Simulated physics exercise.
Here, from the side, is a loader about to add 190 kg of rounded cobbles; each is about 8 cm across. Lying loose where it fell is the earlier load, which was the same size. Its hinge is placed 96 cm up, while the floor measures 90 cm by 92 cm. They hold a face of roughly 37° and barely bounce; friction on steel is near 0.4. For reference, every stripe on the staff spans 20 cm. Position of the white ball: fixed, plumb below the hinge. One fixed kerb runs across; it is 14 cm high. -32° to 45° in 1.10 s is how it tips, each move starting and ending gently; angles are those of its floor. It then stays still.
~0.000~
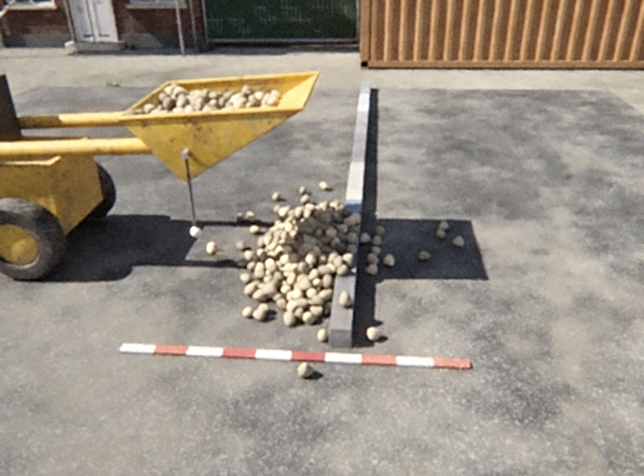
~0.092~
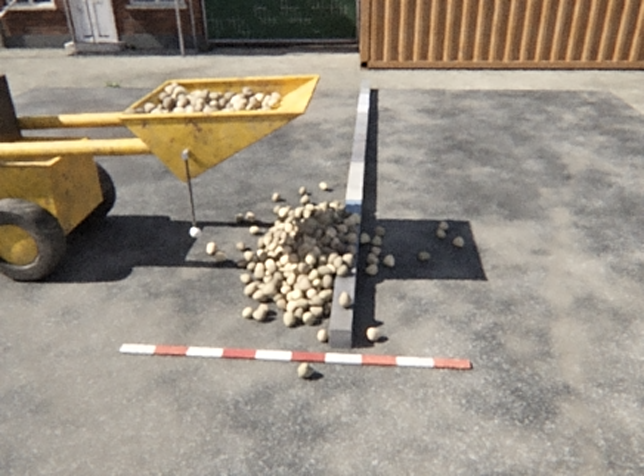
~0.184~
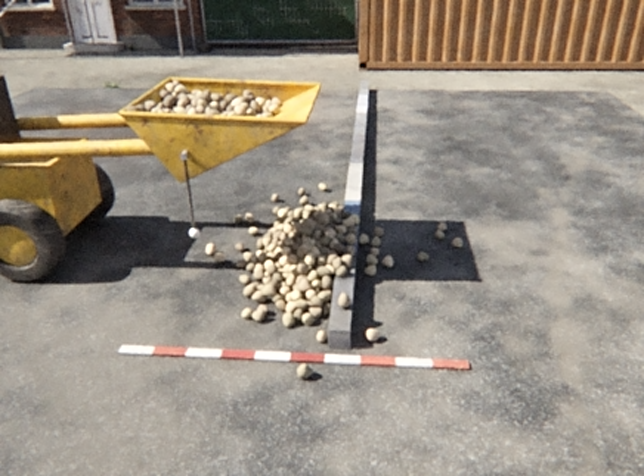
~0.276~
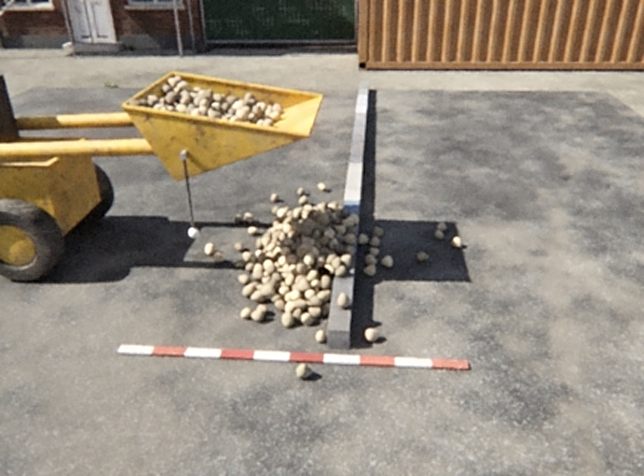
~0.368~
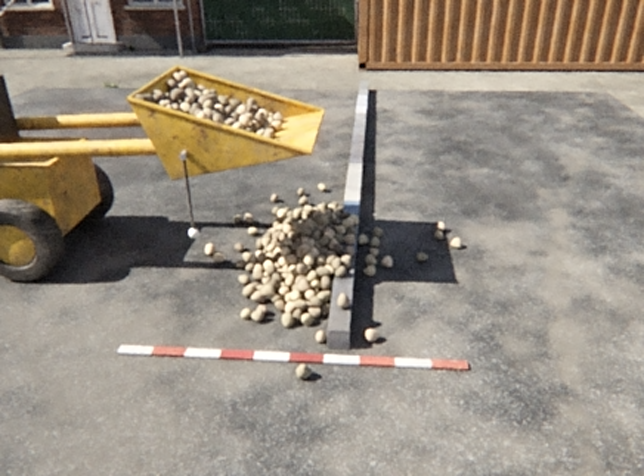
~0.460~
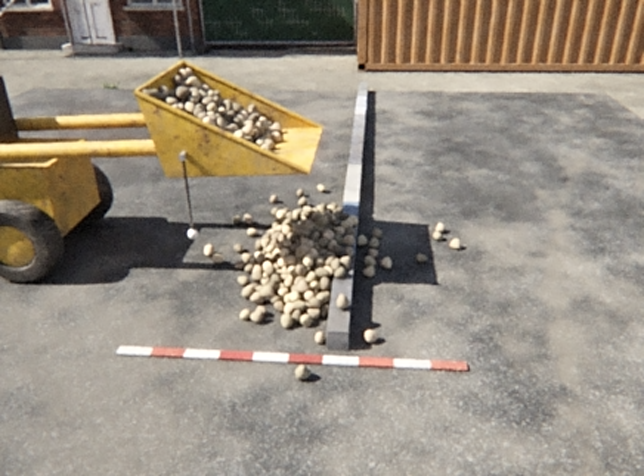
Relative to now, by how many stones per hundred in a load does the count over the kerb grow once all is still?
It grows by roughly 9 per hundred.
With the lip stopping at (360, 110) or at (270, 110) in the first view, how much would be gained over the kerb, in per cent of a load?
About 65 per cent for the first, 0 per cent for the second.
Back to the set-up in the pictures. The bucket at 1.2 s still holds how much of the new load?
That works out to about 55 %.
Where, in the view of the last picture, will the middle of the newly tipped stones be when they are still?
Their middle rests near (298, 239).
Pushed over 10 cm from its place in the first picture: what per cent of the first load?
About 10 %.
After 0.8 s the floor is at 33°; in per cent of one load, 100 in the bucket, 96 on this side of the kerb, 4 over the kerb; the foremost stones are at (409, 245).
After 1.2 s the floor is at 45°; in per cent of one load, 57 in the bucket, 139 on this side of the kerb, 4 over the kerb; the foremost stones are at (409, 245).
After 1.5 s the floor is at 45°; in per cent of one load, 10 in the bucket, 180 on this side of the kerb, 10 over the kerb; the foremost stones are at (419, 241).
After 4.0 s the floor is at 45°; in per cent of one load, 1 in the bucket, 187 on this side of the kerb, 13 over the kerb; the foremost stones are at (467, 250). Net gain over the kerb, 9.
